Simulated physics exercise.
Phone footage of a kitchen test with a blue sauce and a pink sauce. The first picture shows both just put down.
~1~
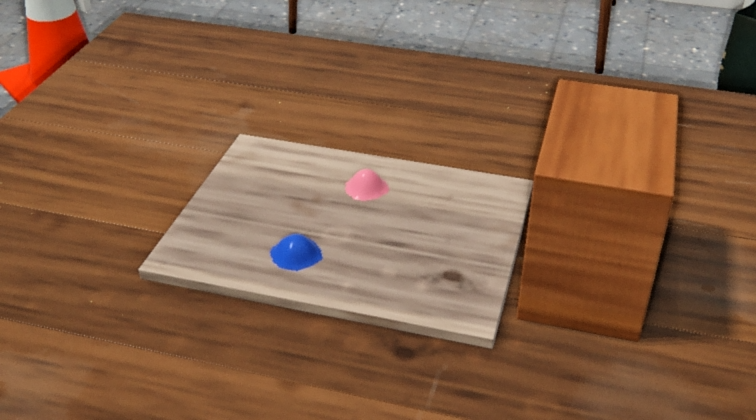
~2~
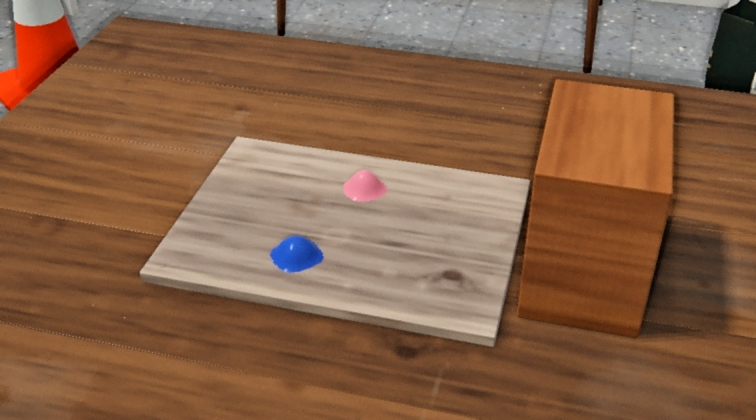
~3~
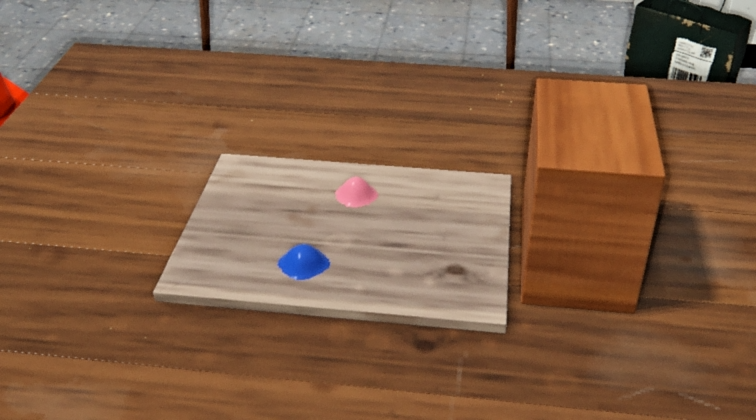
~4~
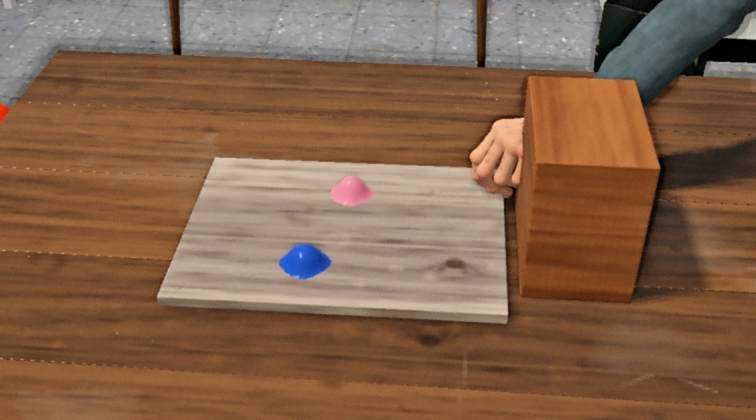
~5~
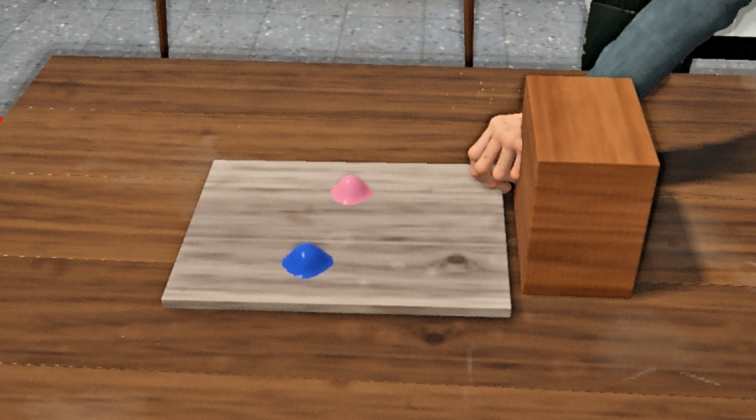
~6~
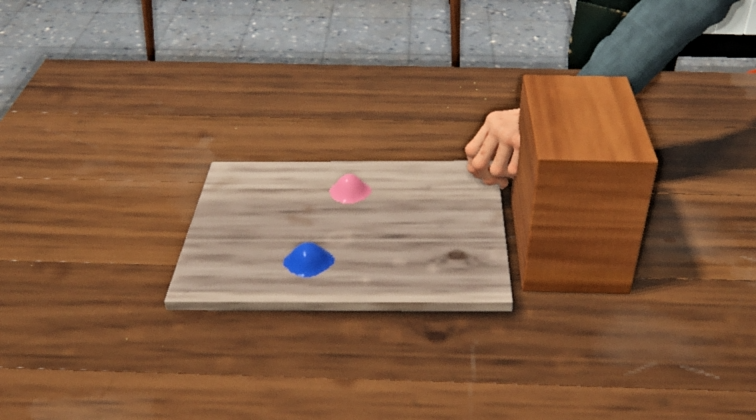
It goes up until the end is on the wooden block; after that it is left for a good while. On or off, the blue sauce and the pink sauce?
Recorded: Blue sauce does not leave; pink sauce does not leave.
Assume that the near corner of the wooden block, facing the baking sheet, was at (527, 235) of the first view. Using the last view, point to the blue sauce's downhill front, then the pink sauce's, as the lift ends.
Roughly (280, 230) and (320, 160).
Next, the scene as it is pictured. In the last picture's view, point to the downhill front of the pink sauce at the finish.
(305, 136).
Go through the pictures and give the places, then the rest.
In the first picture, the baking sheet lies flat; blue sauce (296, 245) a tall heap; pink sauce (366, 179) a tall heap; wooden block (589, 262).
The second picture shows they settle; blue sauce (296, 247) a tall heap; pink sauce (364, 180) a tall heap.
The third picture shows at rest; blue sauce (303, 255) a tall heap; pink sauce (356, 186) a tall heap.
The fourth picture shows a hand takes the end; blue sauce (305, 255) a tall heap; pink sauce (351, 185) a tall heap.
In the fifth picture, the end is rising; blue sauce (306, 254) a tall heap; pink sauce (351, 184) a tall heap.
The sixth picture shows the baking sheet slopes by about 2°; blue sauce (308, 253) a tall heap; pink sauce (349, 183) a tall heap; wooden block (587, 230).
Soon after, slope about 31°; the blue sauce has not moved; the pink sauce has not moved.
Later, the blue sauce has not moved; the pink sauce has not moved.
In the end, slope about 31°; the blue sauce has not moved; the pink sauce has not moved.
